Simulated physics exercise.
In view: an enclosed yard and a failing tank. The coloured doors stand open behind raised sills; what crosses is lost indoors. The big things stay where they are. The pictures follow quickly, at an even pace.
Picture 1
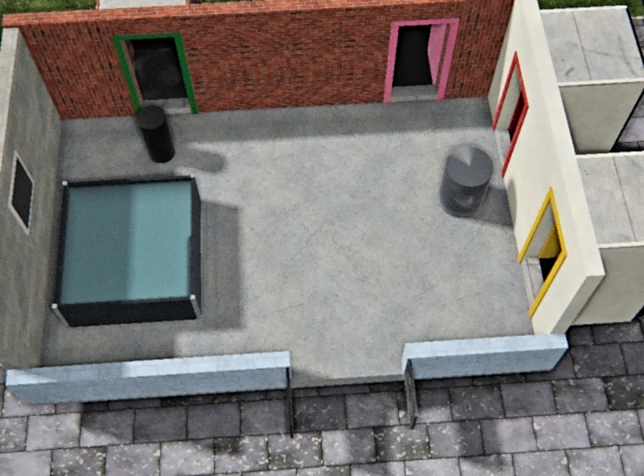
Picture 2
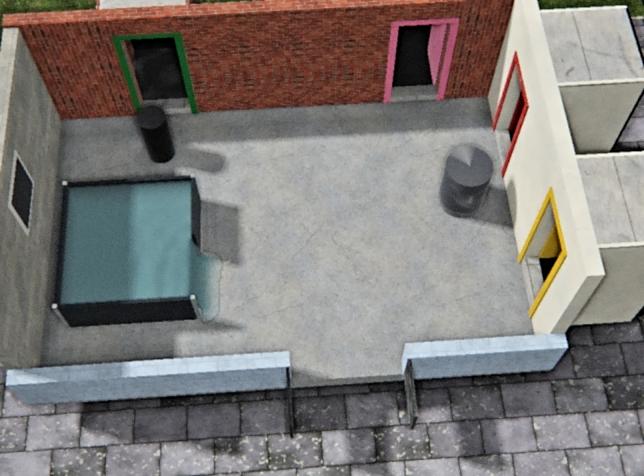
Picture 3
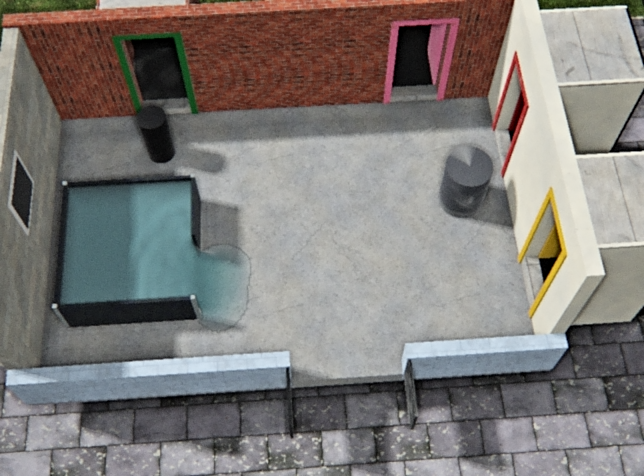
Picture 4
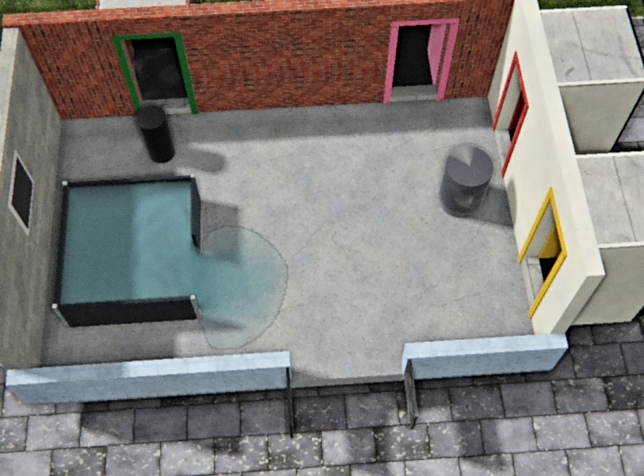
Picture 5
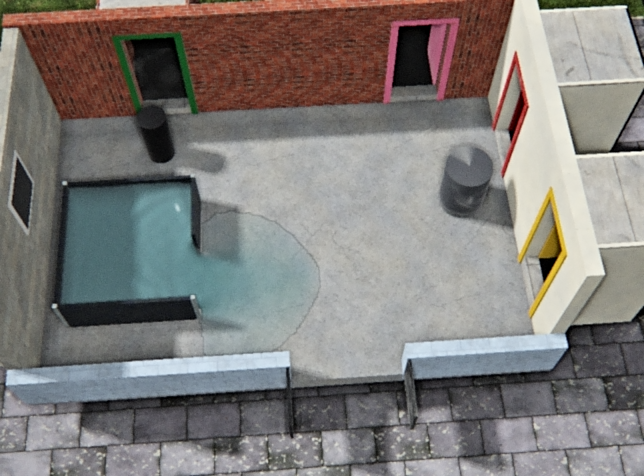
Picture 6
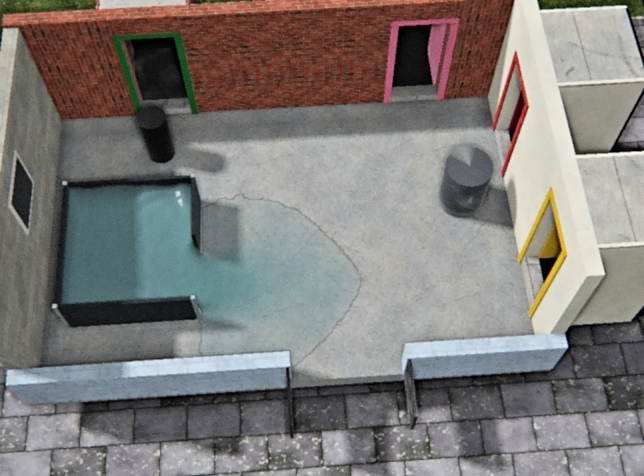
A tank of blue-green water stood in a walled yard with coloured doorways, then water poured out through a gap in its right side and spread in a widening pool across the grey floor.
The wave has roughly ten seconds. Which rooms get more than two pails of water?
The green door stays under that; the yellow door stays under that; the pink door stays under that; the red door takes more than that.
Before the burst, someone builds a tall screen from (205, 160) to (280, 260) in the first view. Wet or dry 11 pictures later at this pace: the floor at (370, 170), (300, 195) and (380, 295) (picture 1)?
In that order: Clear, clear, under water.
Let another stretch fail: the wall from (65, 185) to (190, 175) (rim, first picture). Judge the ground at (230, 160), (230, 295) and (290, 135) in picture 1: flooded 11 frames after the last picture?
In that order: Wet, no water, wet.
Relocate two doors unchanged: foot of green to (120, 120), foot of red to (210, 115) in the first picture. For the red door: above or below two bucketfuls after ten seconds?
The red door stays under.
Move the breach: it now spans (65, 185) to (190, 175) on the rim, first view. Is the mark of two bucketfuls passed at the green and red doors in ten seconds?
My reading: The green one passes that mark, the red one takes more.
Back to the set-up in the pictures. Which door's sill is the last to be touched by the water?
That is the one in green.
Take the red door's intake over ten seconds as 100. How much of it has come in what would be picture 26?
About 5 per cent.
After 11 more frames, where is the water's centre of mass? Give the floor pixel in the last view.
Close to (224, 270).
A moment on, water covers 40 % of the floor; the green door not reached, the yellow door not reached, the pink door not reached, the red door not reached.
Next, water covers 50 % of the floor; the green door not reached, the yellow door wet at the sill, nothing in, the pink door not reached, the red door not reached.
Then, water covers 60 % of the floor; the green door not reached, the yellow door under two buckets in, the pink door wet at the sill, nothing in, the red door under two buckets in.
Later, water covers 65 % of the floor; the green door not reached, the yellow door under two buckets in, the pink door wet at the sill, nothing in, the red door over two buckets in.
In the end, water covers 90 % of the floor; the green door wet at the sill, nothing in, the yellow door under two buckets in, the pink door wet at the sill, nothing in, the red door over two buckets in.
